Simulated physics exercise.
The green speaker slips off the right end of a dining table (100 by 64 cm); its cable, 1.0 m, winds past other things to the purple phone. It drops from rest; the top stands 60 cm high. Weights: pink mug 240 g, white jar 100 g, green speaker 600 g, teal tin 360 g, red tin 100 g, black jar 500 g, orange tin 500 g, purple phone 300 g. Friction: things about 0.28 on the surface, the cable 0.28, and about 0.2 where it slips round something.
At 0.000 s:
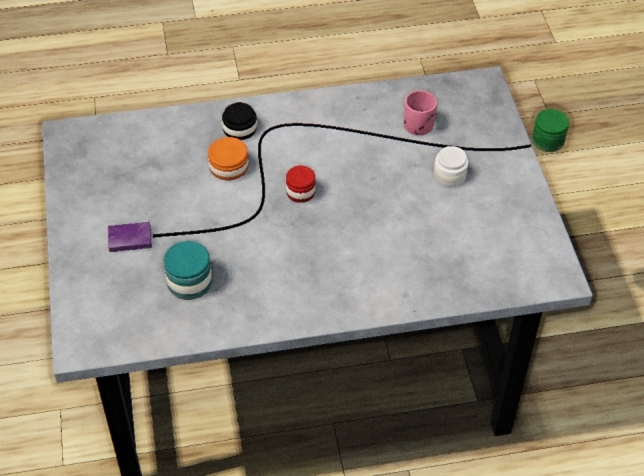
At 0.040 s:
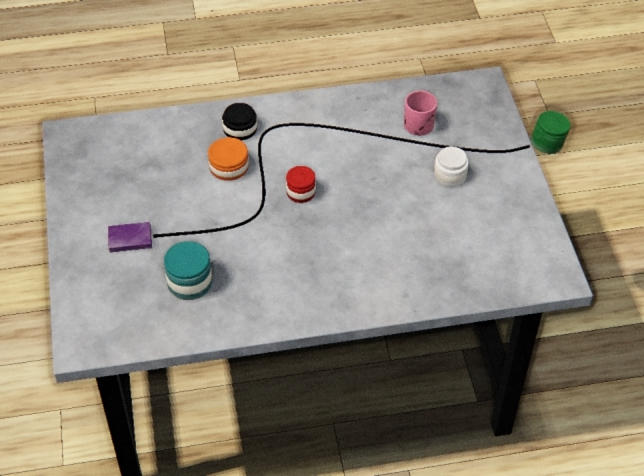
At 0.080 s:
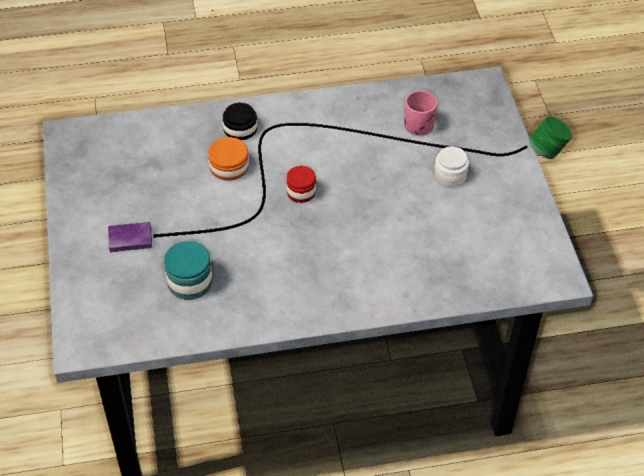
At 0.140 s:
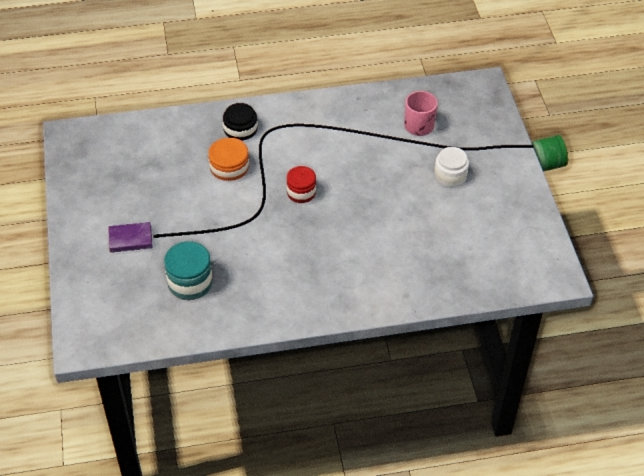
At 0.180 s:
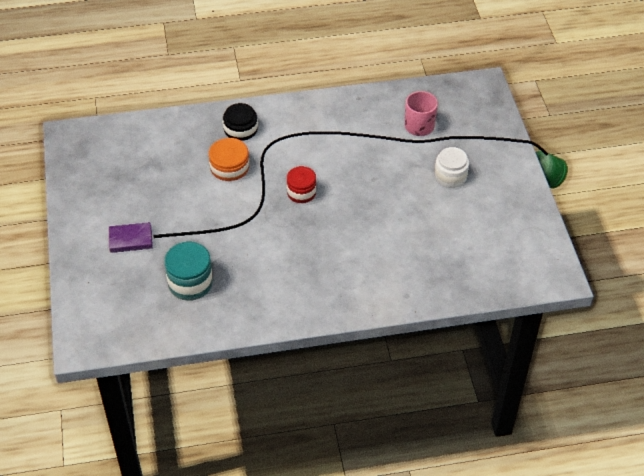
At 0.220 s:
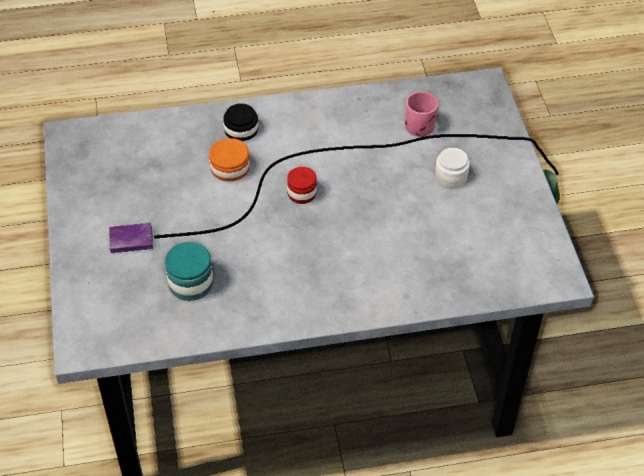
A grey stone-look table with black legs stands on a pale plank floor, seen from above at an angle by a still camera. A black cable winds from a purple phone at left past teal, orange, black and red containers, a white jar and a pink mug to a green speaker beyond the right edge. The speaker tilts and drops beside the table, drawing the cable straighter and rightward.
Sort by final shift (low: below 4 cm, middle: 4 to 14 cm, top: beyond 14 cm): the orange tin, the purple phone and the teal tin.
The orange tin barely shifts, the purple phone ends far away, the teal tin barely shifts.
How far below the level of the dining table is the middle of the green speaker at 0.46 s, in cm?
About 45 cm.
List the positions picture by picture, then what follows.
Orange tin (228, 151); purple phone (129, 234); teal tin (186, 258); cable runs through (486, 150) (394, 138) (296, 125) (263, 181) (210, 231), in the first frame.
Green speaker (553, 122); cable runs through (485, 151) (296, 124) (211, 231), in the second frame.
Green speaker (551, 138); cable runs through (484, 153) (295, 124) (211, 231), in the third frame.
Green speaker (549, 154); cable runs through (487, 148) (298, 125) (211, 231), in the fourth frame.
Green speaker (547, 170); cable runs through (508, 140) (318, 133) (211, 231), in the fifth frame.
Orange tin (229, 152); purple phone (130, 235); teal tin (188, 259); cable runs through (537, 147) (451, 136) (353, 147) (264, 175) (212, 231), in the sixth frame.
At 0.5 s, the cable's tail end at (285, 195); purple phone 27 cm off its start, red tin 9 cm off its start, green speaker over the edge.
At 0.7 s, the cable's tail end at (454, 148); purple phone 65 cm off its start, red tin 11 cm off its start, green speaker over the edge.
At 1.0 s, the cable's tail end at (521, 124); purple phone 81 cm off its start at (507, 129), red tin 11 cm off its start at (323, 216), green speaker over the edge.
At 1.2 s, the cable has left the top; purple phone on its side, 85 cm off its start, red tin 11 cm off its start, green speaker over the edge.
At 2.4 s, the cable has left the top; purple phone over the edge, teal tin 0 cm off its start at (188, 259), orange tin 0 cm off its start at (229, 152), red tin 11 cm off its start at (323, 216).
